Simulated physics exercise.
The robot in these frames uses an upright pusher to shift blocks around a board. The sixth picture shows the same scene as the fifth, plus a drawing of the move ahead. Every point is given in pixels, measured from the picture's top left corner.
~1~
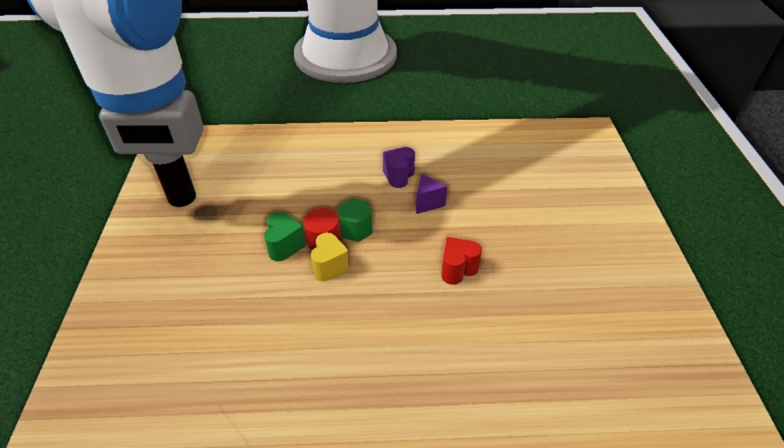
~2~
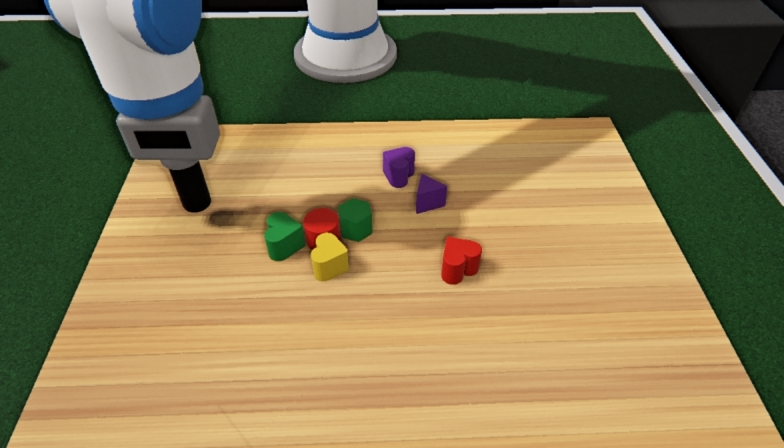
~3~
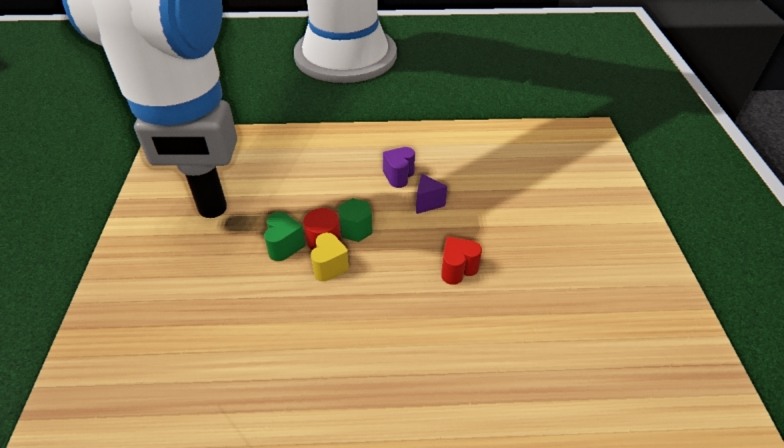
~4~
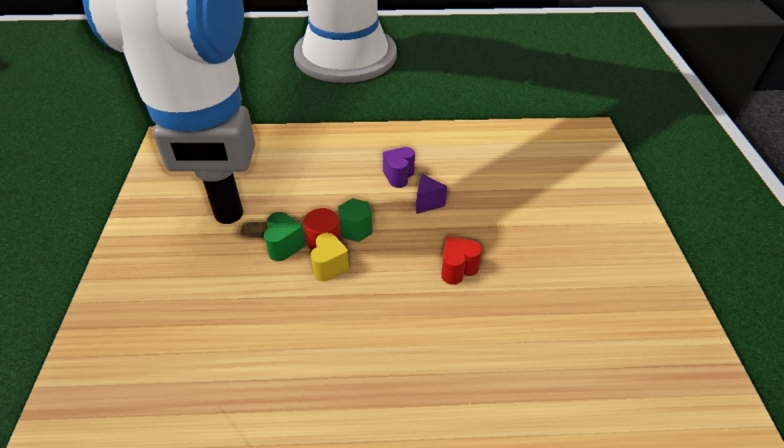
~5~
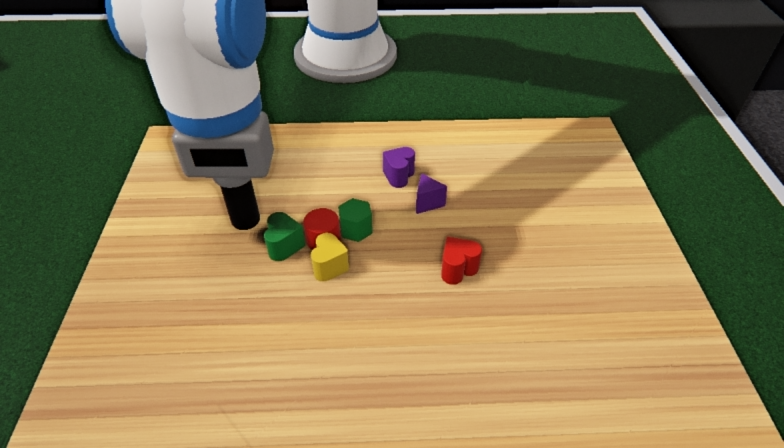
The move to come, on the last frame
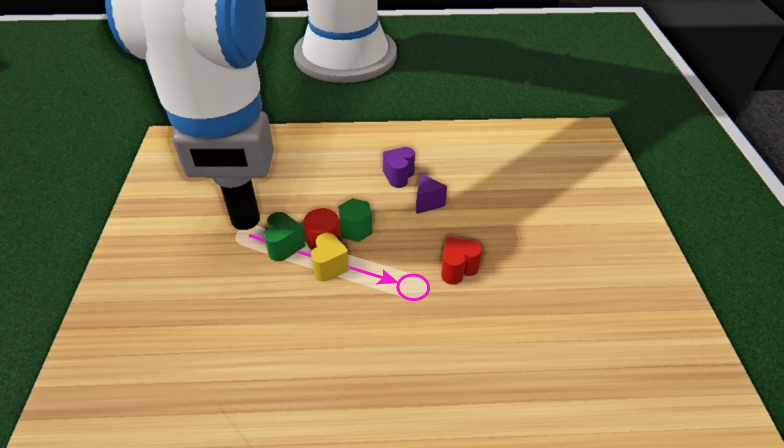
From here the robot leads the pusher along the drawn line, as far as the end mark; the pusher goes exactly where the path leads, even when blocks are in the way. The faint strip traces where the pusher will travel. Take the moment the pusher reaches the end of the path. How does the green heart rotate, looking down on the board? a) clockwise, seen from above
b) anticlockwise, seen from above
That would be a.
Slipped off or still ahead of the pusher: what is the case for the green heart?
Answer: Still ahead.
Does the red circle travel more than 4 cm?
Yes
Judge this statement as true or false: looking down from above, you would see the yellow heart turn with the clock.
It is true.
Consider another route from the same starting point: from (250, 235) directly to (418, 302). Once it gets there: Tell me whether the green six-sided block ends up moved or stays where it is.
By then it is displaced.
The drawn path runs in a line from (250, 235) to (413, 287).
On the path given first. One third of the way, pusher at (299, 239); green heart at (324, 239), turned 20° clockwise; red circle at (352, 222); yellow heart at (341, 258), turned 50° clockwise.
Two thirds of the way, pusher at (355, 256); green heart at (383, 257), turned 20° clockwise; red circle at (382, 224); yellow heart at (370, 283), turned 90° clockwise.
At the end, pusher at (414, 273); green heart at (444, 274), turned 20° clockwise; red circle at (382, 224); yellow heart at (374, 285), turned 110° clockwise; red heart at (465, 249), turned 15° anticlockwise.
